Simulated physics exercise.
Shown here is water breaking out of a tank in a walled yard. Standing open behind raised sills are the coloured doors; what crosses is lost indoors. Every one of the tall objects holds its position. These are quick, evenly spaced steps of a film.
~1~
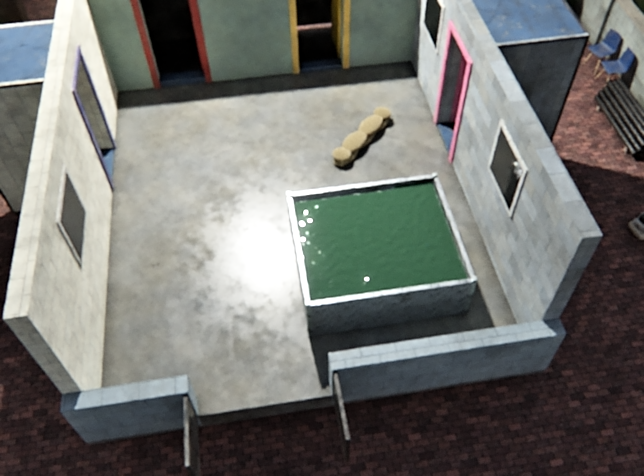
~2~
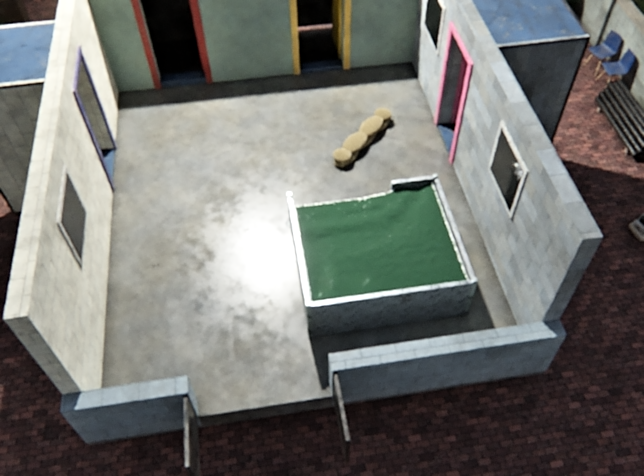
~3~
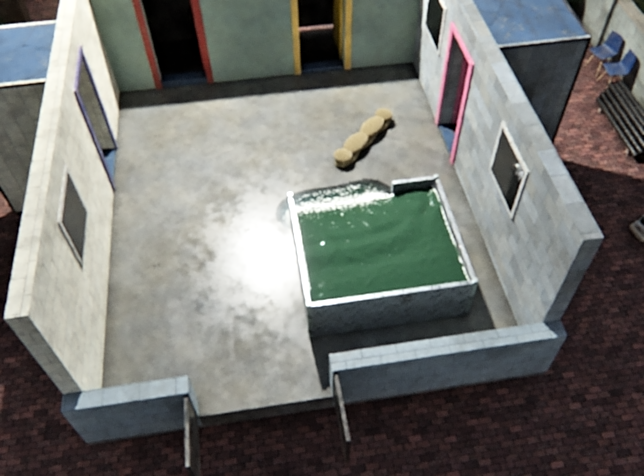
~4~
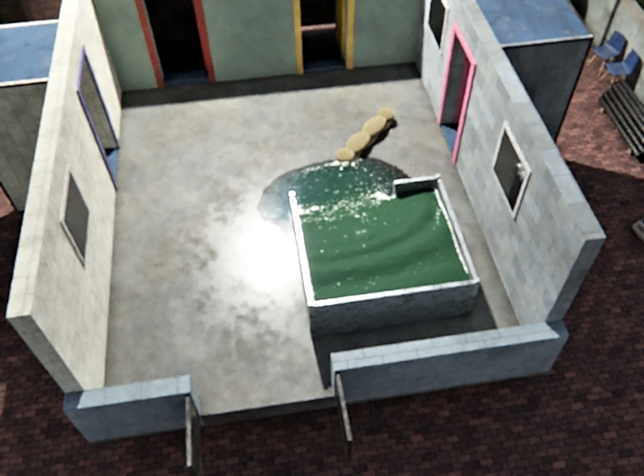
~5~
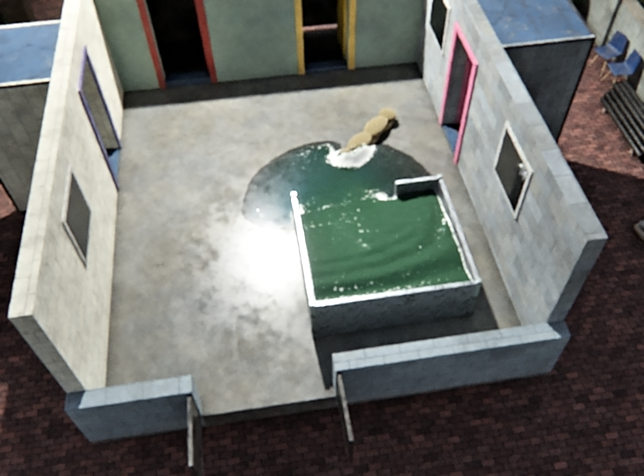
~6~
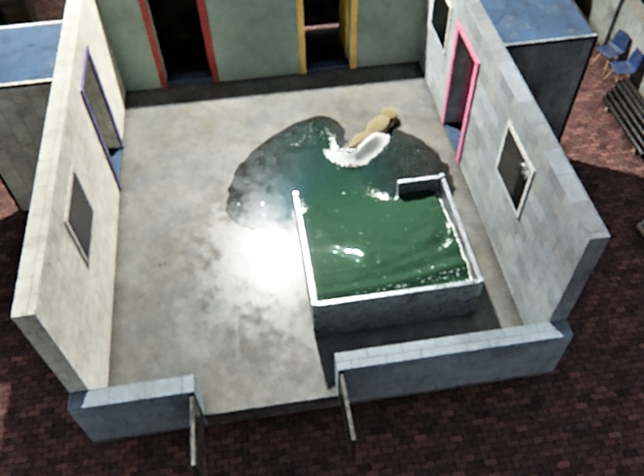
In a walled yard, green water pours from the tank's far side and spreads around a lumpy tan object.
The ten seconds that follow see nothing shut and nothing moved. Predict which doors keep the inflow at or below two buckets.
In order: Red door: Above two buckets; yellow door: Above two buckets; pink door: Above two buckets; blue door: Above two buckets.
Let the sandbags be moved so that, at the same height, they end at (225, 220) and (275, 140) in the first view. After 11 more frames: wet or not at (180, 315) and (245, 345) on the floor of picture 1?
So the first spot would be left unsoaked, and the other one left unsoaked.
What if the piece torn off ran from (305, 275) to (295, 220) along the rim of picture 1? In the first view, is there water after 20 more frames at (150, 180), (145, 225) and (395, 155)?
In the order you gave them, I get drenched, drenched, still bare.
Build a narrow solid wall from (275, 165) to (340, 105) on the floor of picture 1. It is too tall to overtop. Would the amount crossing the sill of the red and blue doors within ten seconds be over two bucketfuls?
The red one keeps below it; the blue one lets more in.
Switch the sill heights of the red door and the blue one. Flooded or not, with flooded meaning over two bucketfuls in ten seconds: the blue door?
My call is that blue misses the threshold.
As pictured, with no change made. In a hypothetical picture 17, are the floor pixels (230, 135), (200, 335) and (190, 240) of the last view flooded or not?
Result, in the order given: Wetted / not wetted / not wetted.
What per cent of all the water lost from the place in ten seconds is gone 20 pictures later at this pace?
Something close to 35 percent by that point.
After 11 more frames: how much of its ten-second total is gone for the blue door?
Near 0 in a hundred.
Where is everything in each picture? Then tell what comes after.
The first frame shows the tank at (376, 238) is whole and still.
In the second frame, the front is at a hidden place, out from the gap on the tank's far side.
In the third frame, the front is at a hidden place, out from the gap on the tank's far side.
In the fourth frame, the front is at (359, 159), out from the gap on the tank's far side.
In the fifth frame, water pours out on the tank's far side and has run to (377, 145).
In the sixth frame, the front is at (313, 121), out from the gap on the tank's far side.
A moment on, water covers 40 % of the floor; the red door not reached, the yellow door under two buckets in, the pink door under two buckets in, the blue door not reached.
Next, water covers 55 % of the floor; the red door under two buckets in, the yellow door over two buckets in, the pink door over two buckets in, the blue door not reached.
Then, water covers 55 % of the floor; the red door over two buckets in, the yellow door far over two buckets in, the pink door far over two buckets in, the blue door under two buckets in.
Later, water covers 85 % of the floor; the red door over two buckets in, the yellow door far over two buckets in, the pink door far over two buckets in, the blue door over two buckets in.
In the end, water covers 95 % of the floor; the red door over two buckets in, the yellow door far over two buckets in, the pink door far over two buckets in, the blue door over two buckets in.
